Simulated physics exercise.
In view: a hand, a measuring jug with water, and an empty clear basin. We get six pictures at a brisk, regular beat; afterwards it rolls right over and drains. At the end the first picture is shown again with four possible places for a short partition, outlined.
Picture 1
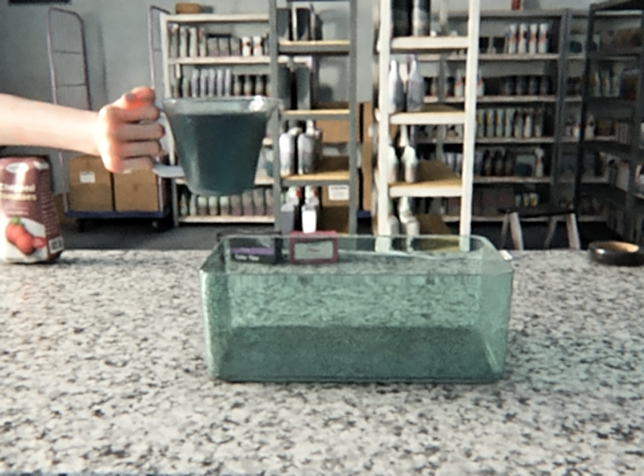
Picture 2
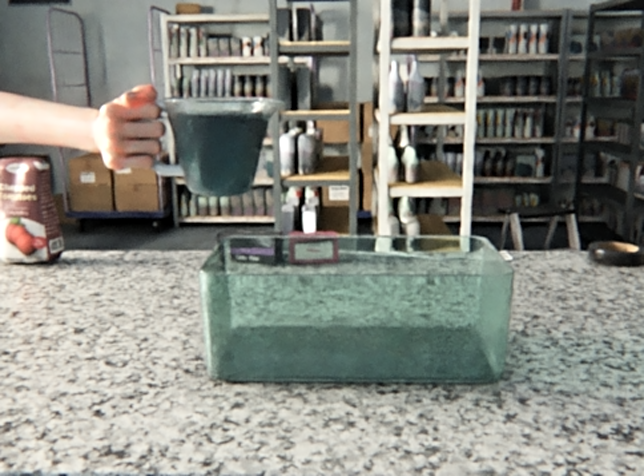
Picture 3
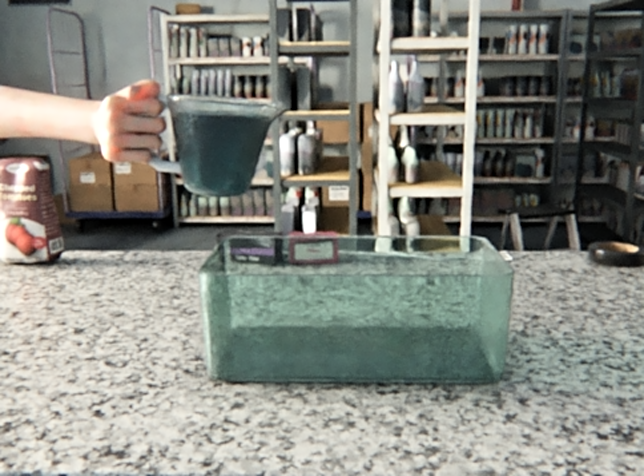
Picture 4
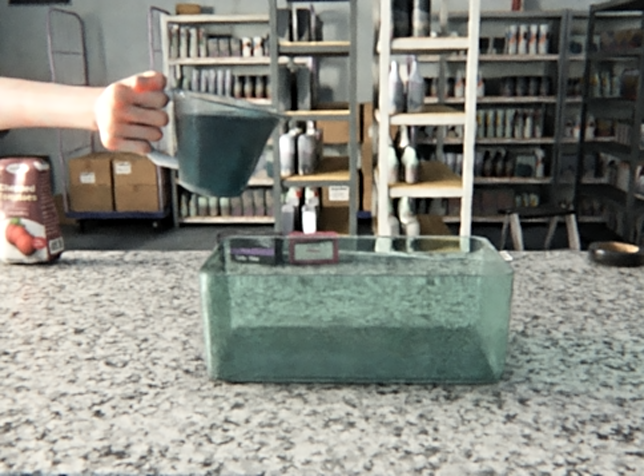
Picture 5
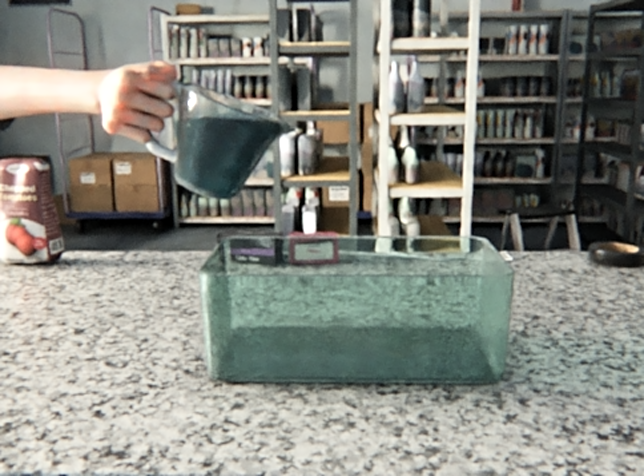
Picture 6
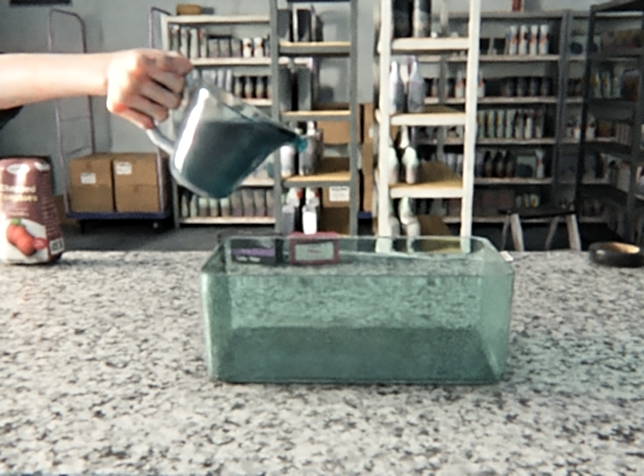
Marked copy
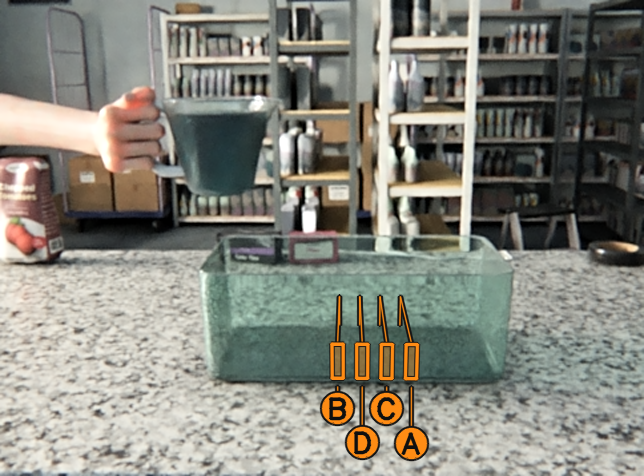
The clip shows a hand holding a clear jug of dark bluish liquid above a clear, green-tinted basin on a speckled counter, then gradually tilting it rightward until liquid reaches just over the lip, with stocked shelves behind.
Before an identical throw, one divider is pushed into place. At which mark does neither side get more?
Place B.
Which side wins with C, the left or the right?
The left one.
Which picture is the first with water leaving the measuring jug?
In picture 6.
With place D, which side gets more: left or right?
The left one.
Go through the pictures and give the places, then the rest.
Upright, lip at (282, 101); basin from (208, 376) to (504, 378); nothing has left yet.
Upright, lip at (284, 103); nothing has left yet.
Tipped about 6°, lip at (287, 109); nothing has left yet.
Tipped about 13°, lip at (290, 117); nothing has left yet.
Tipped about 22°, lip at (294, 130); nothing has left yet.
Tipped about 32°, lip at (296, 144); water is over the lip, down to (301, 149).
On the marked copy, A at (411, 387); B at (337, 386); C at (386, 386); D at (362, 386).
Choosing A, about 92 % ends left of the wall and 6 % right of it.
Choosing B, about 52 % ends left of the wall and 48 % right of it.
Choosing C, about 91 % ends left of the wall and 7 % right of it.
Choosing D, about 86 % ends left of the wall and 13 % right of it.
